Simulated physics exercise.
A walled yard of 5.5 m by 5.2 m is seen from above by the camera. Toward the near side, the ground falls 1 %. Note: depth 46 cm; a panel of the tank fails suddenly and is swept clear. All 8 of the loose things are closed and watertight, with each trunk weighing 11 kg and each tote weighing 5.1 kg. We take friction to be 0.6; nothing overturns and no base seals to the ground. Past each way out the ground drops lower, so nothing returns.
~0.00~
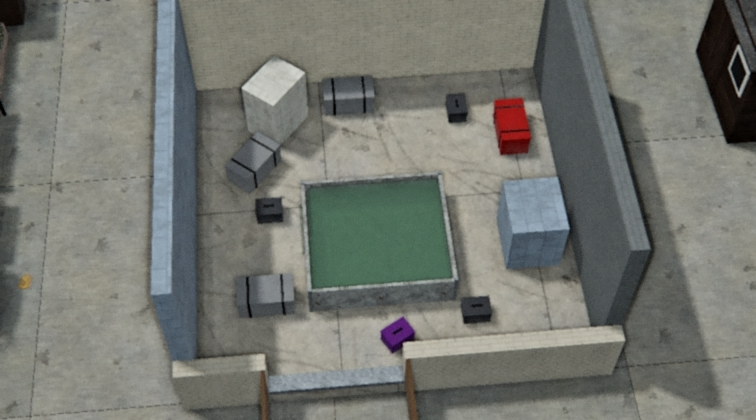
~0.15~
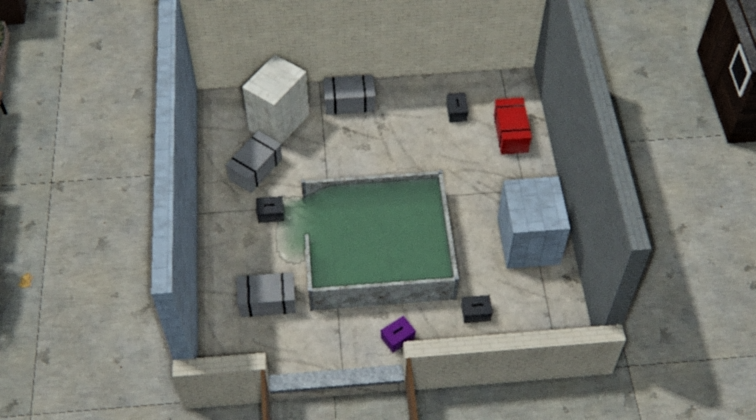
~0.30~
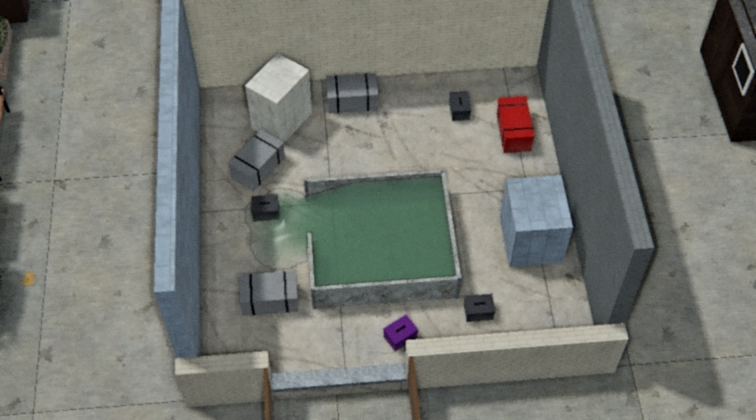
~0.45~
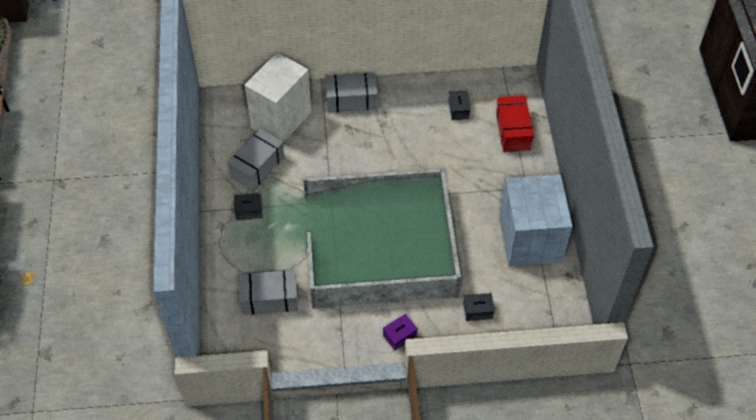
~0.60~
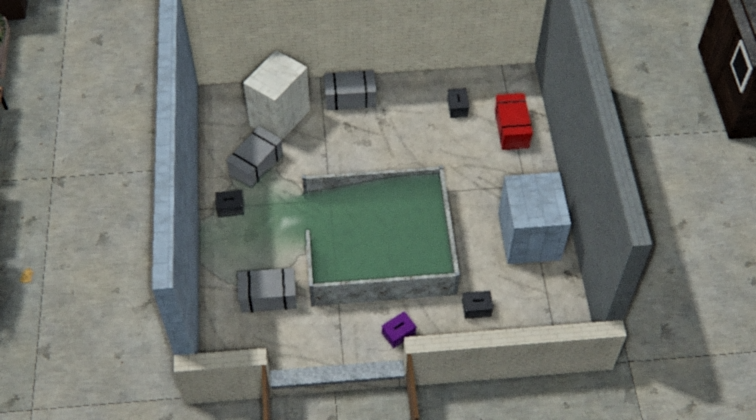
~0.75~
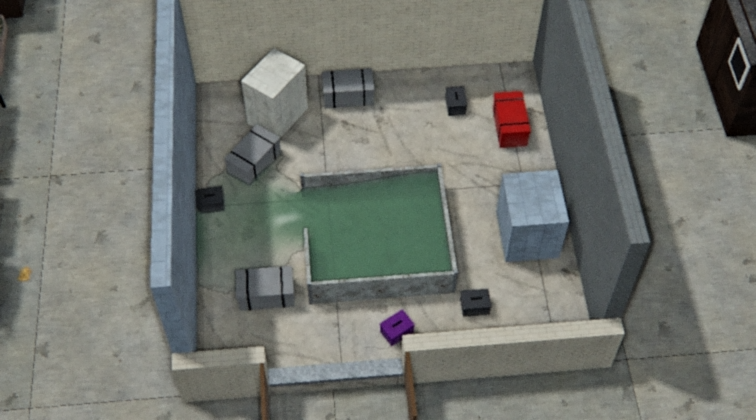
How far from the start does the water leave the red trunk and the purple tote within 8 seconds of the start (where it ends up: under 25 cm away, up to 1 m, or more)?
My prediction: The red trunk is left in its spot. The purple tote is relocated far.
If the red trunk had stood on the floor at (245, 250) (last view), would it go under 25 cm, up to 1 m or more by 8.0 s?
Outcome: It is taken a long way.
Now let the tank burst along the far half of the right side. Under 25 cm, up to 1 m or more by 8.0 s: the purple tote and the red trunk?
With that failure, the purple tote covers a big distance, and the red trunk covers a big distance.
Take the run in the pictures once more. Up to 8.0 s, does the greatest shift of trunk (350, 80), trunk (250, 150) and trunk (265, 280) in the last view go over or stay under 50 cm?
Item by item, they came out above the mark, above the mark and below the mark.
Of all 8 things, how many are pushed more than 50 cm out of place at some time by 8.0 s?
Result: 5.
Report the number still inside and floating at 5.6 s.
The count is 3.
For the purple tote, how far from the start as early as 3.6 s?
Shift by then: About 0 cm.
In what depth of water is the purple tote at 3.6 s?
Depth: About 3 cm.
After 1.6 s the red trunk is near (512, 112), 0.0 m from its start, aground; the purple tote is near (397, 324), 0.0 m from its start, aground; 0 of 8 are out; 1 afloat.
After 3.6 s the red trunk is near (512, 112), 0.0 m from its start, aground; the purple tote is near (398, 324), 0.0 m from its start, aground; 0 of 8 are out; 2 afloat.
After 5.6 s the red trunk is near (512, 112), 0.0 m from its start, aground; the purple tote is near (502, 326), 1.5 m from its start, aground; 0 of 8 are out; 3 afloat.
After 8.0 s the red trunk is near (513, 112), 0.0 m from its start, afloat; the purple tote is near (553, 271), 2.4 m from its start, afloat; 0 of 8 are out; 6 afloat.
